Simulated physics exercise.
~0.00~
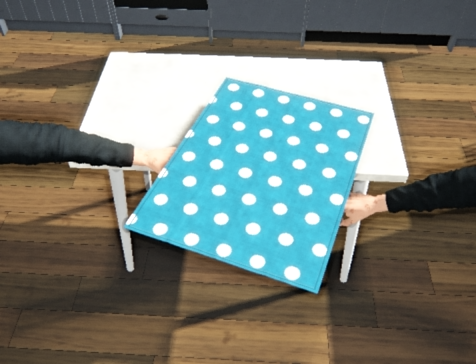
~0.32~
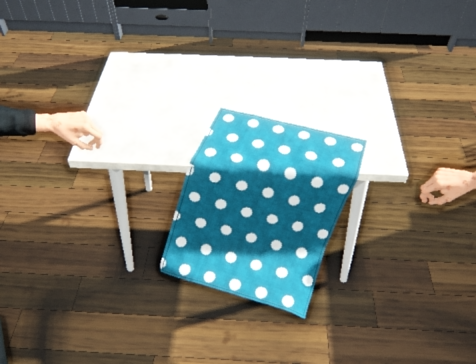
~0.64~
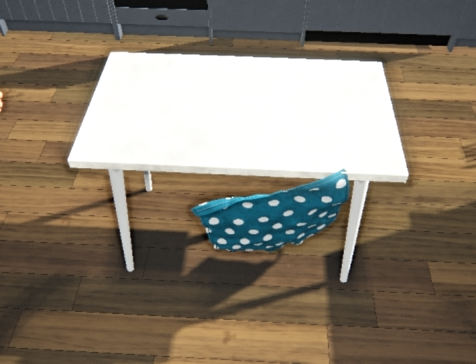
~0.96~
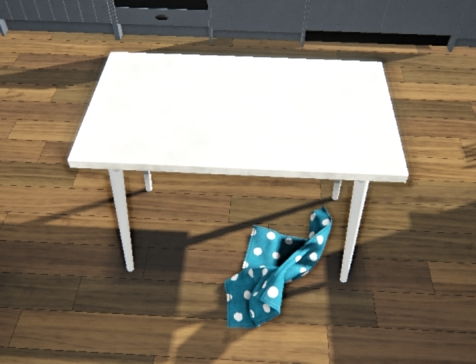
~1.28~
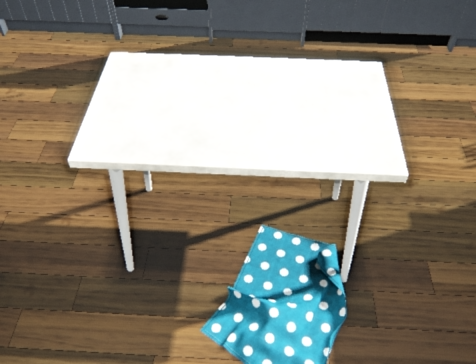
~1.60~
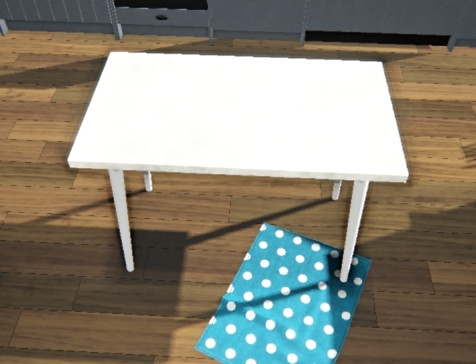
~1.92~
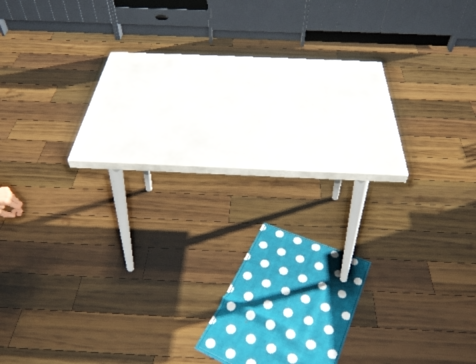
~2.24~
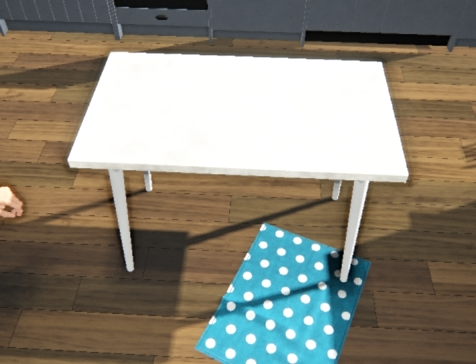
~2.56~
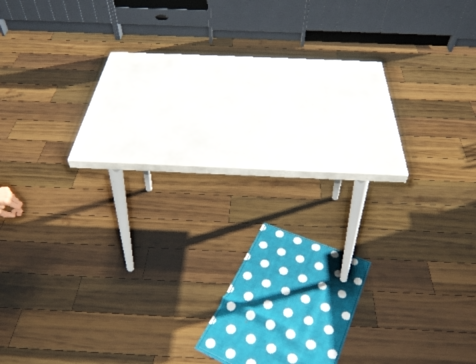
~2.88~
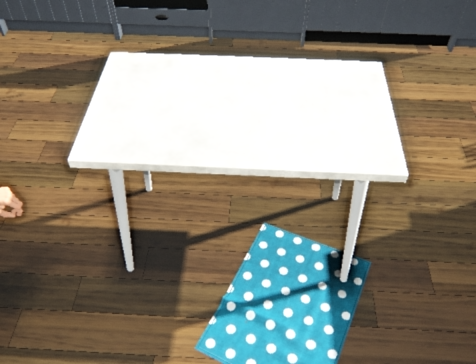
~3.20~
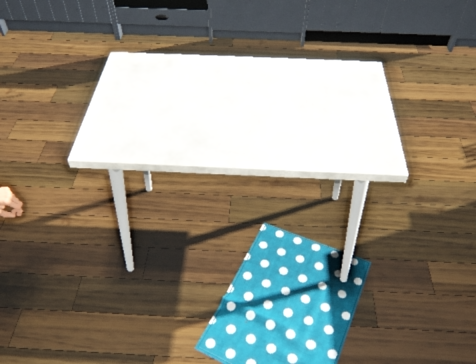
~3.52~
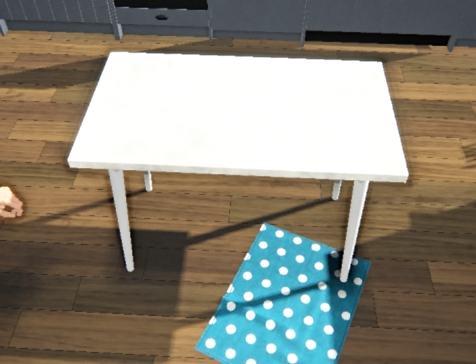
Polka-dot teal cloth released by two hands over a white table's front edge, sliding off, crumpling and settling flat on the wooden floor.
